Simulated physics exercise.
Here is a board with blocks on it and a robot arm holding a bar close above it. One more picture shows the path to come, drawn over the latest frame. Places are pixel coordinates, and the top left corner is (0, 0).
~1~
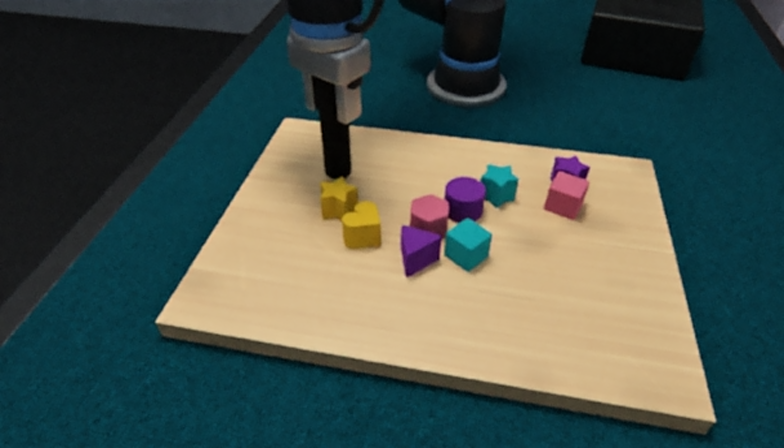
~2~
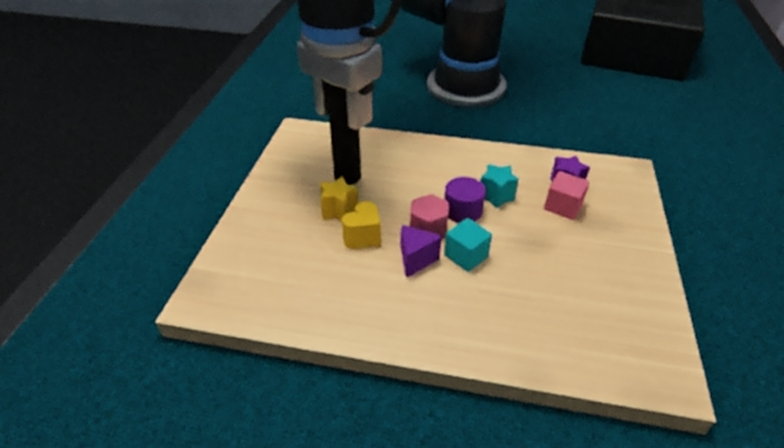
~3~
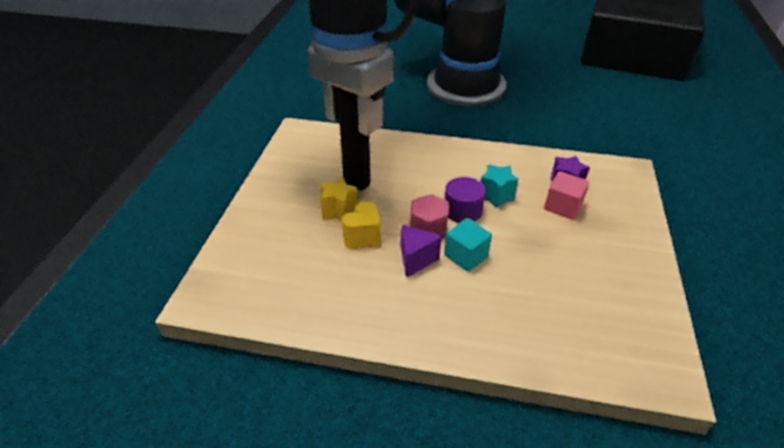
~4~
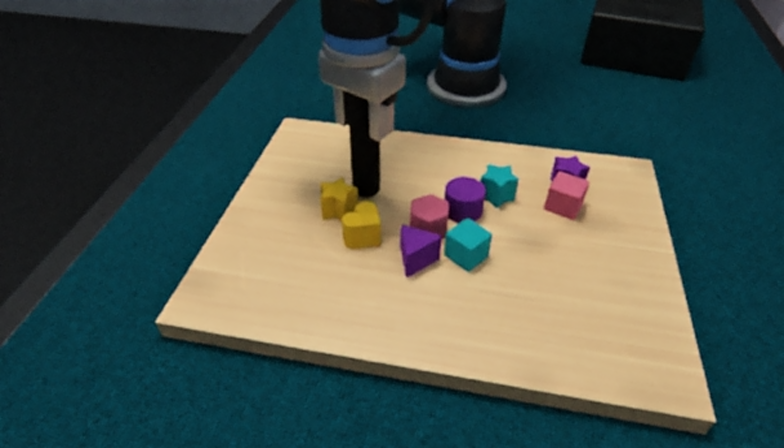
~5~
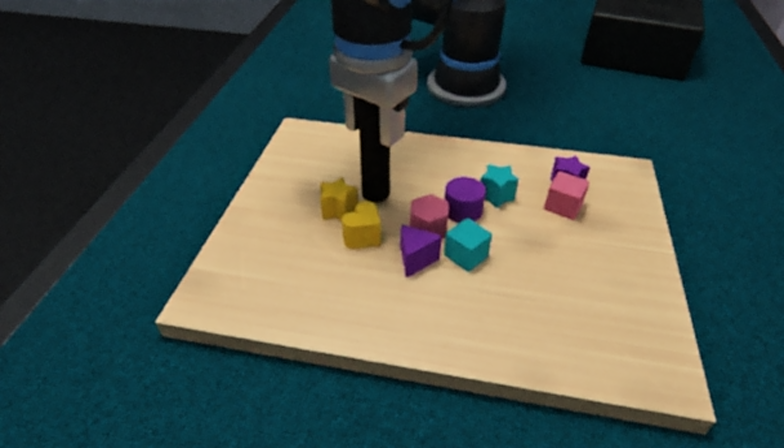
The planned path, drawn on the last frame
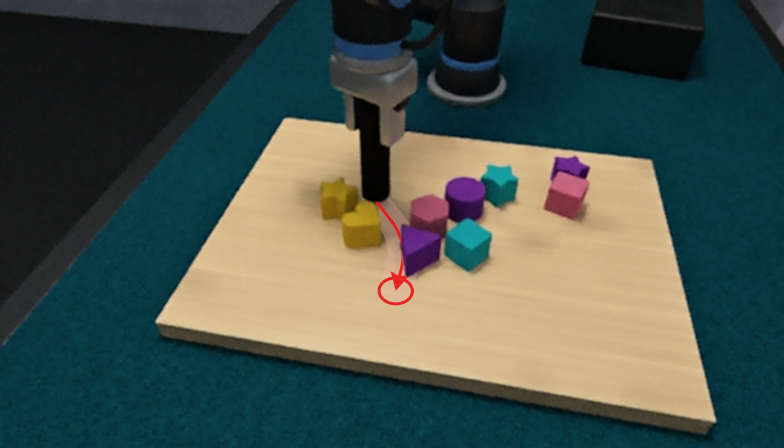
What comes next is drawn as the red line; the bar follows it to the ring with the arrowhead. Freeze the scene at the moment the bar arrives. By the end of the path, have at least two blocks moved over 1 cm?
Final answer: No.
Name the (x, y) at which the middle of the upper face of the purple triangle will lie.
The middle of its upper face should be somewhere near (431, 264).
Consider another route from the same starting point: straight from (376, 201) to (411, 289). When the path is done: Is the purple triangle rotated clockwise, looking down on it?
That would be a no.
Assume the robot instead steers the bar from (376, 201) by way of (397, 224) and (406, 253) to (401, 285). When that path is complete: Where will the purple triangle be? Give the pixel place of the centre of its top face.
At the end it should sit near (432, 271).
Drawn move, from (376, 201) over (395, 226) and (403, 256) to (396, 291).
On the path given first. One third of the way, bar (395, 219); nothing pushed yet.
Two thirds of the way, bar (403, 249); purple triangle (425, 251), turned 50° anticlockwise; pink hexagonal block (434, 209), turned 15° anticlockwise.
At the end, bar (396, 283); yellow heart-shaped block still; purple triangle (431, 264), turned 95° anticlockwise; pink hexagonal block (434, 209), turned 15° anticlockwise.
